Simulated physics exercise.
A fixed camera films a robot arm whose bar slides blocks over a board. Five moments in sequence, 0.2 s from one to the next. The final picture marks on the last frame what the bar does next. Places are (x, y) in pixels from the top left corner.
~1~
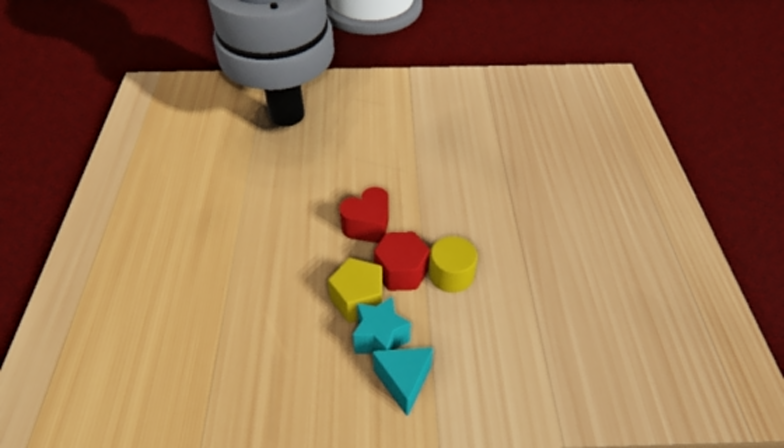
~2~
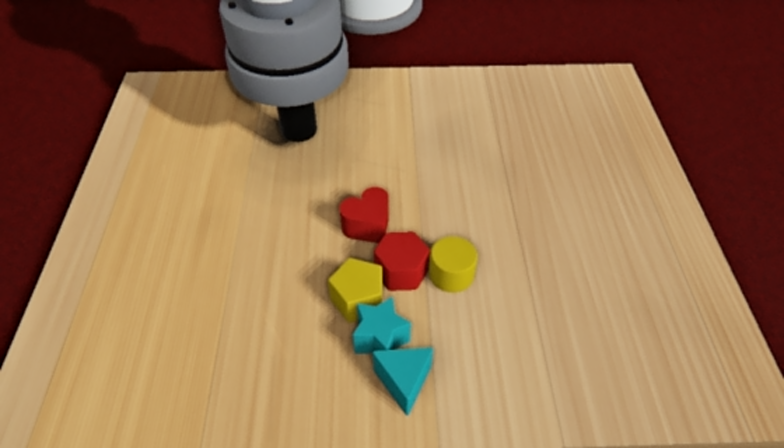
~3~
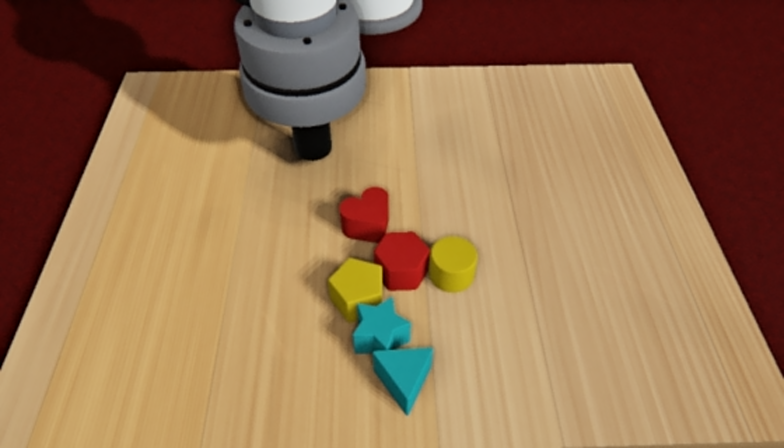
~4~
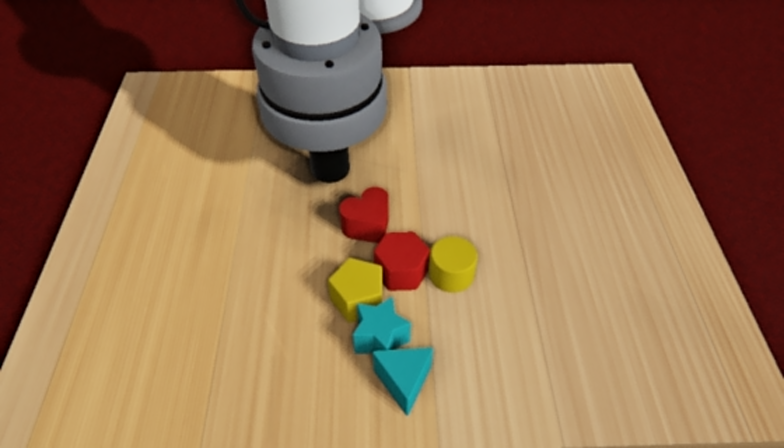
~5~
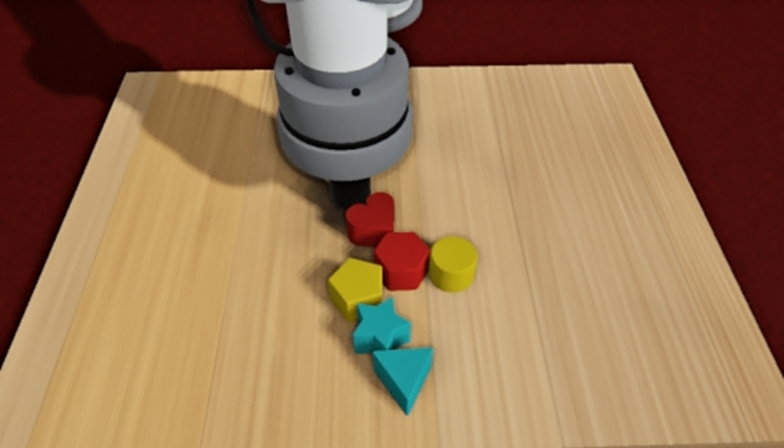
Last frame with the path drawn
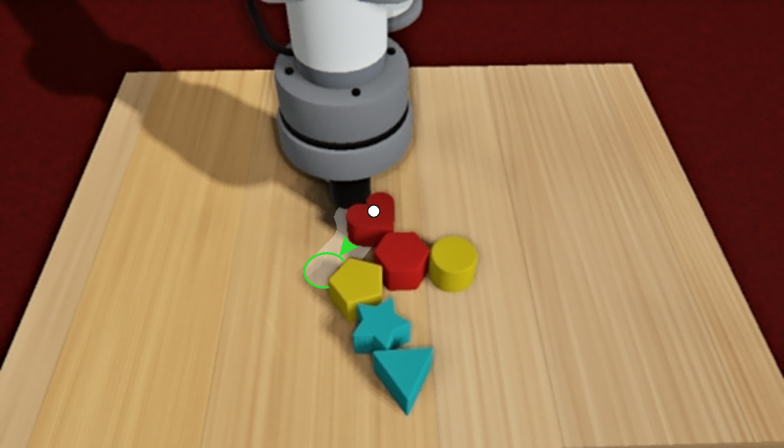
In the video, a gray and white robotic arm with a black tip moves down and to the right across a wooden board toward six colored blocks, then nudges the red heart slightly while the other blocks stay still.
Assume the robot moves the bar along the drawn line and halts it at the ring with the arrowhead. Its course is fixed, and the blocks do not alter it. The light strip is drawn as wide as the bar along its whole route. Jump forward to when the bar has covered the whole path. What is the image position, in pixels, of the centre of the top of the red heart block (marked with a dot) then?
Located at (388, 230).
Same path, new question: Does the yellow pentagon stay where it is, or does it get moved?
At the end of the path, the yellow pentagon remains in its old spot.
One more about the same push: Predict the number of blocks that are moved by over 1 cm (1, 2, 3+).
The count will be 2.
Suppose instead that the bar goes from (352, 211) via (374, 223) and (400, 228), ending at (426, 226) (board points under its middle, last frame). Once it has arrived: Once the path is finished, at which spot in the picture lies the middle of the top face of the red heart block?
The centre of its top face lies at (432, 234).
The line goes from (352, 211) via (357, 232) and (344, 251), ending at (326, 270); the dot is on the red heart block.
The first path, step by step. Halfway along, bar at (351, 227); red heart block at (388, 230), turned 30° anticlockwise; red hexagonal block at (410, 264); yellow disc at (460, 256).
At the end, bar at (324, 256); yellow pentagon unmoved; red heart block at (388, 230), turned 30° anticlockwise; red hexagonal block at (410, 264); yellow disc at (460, 256).
